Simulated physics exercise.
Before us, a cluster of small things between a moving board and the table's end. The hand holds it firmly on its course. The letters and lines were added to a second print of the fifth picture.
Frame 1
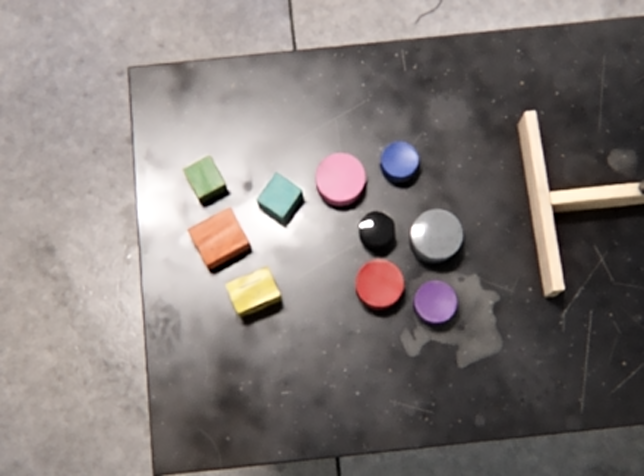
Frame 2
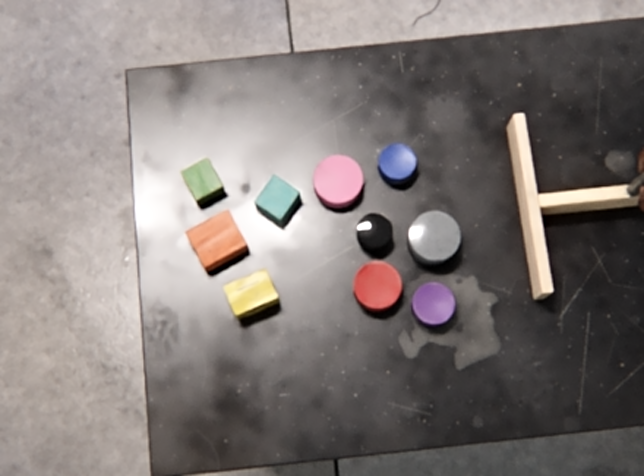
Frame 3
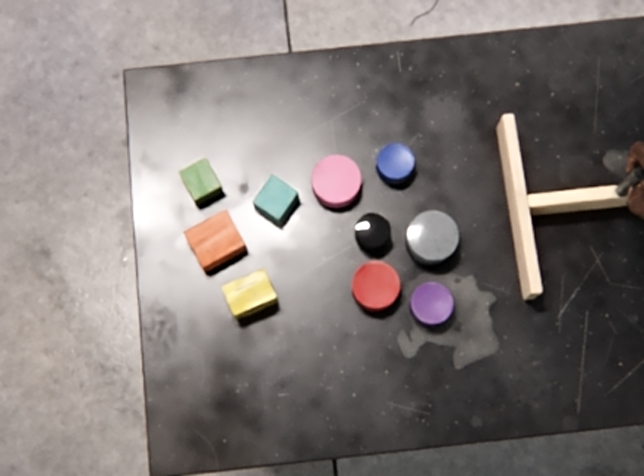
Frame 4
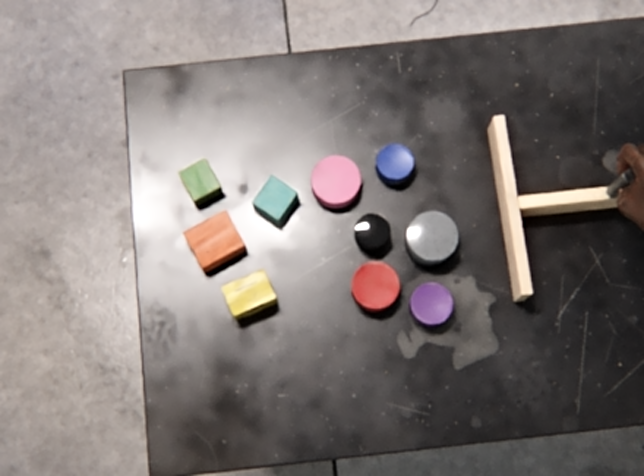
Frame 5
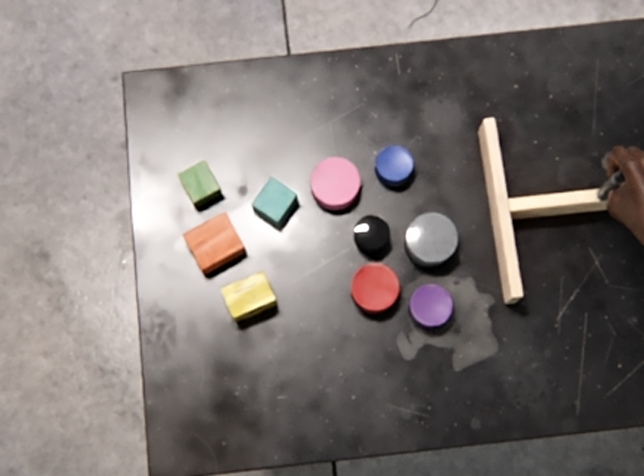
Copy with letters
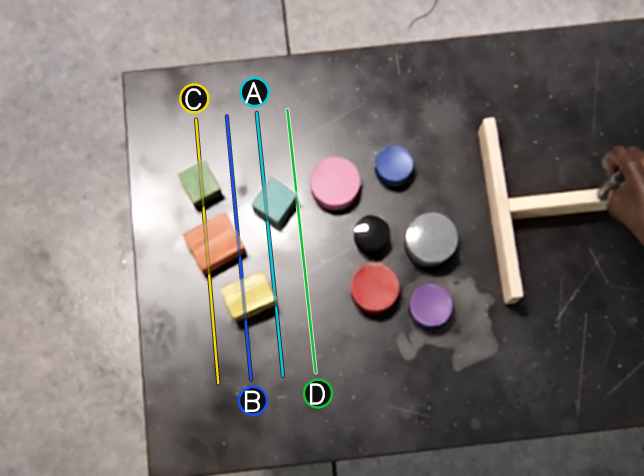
A pale wooden T-shaped board slides slowly left across a scuffed black tabletop, seen from above on a grey tiled floor. Green, orange, turquoise and yellow blocks sit at left, with pink, blue, black, grey, red and purple round pieces clustered nearer the board. A hand comes into view at the right edge, gripping the handle, while the pieces stay put and the view shifts very slightly.
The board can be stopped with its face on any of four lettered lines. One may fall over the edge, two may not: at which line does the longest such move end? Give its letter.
At C, and not beyond.
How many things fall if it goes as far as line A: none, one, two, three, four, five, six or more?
The count is none.
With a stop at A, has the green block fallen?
By then, no.
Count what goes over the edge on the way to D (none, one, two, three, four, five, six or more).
In all, none.
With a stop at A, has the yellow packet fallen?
No.
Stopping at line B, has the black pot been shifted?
Yes.
On the marked copy, A at (269, 240); B at (239, 244); C at (207, 247); D at (301, 237).
Following C. Soon after the start, board (397, 217); purple tub (379, 314); blue jar (364, 169).
Later, board (290, 229); orange block (199, 247); yellow packet (208, 296).
In the end, board (207, 237); orange block (138, 253); green block (135, 169); none fallen.
As for the rest, A is within the limit but short; B is within the limit but short; D is within the limit but short.
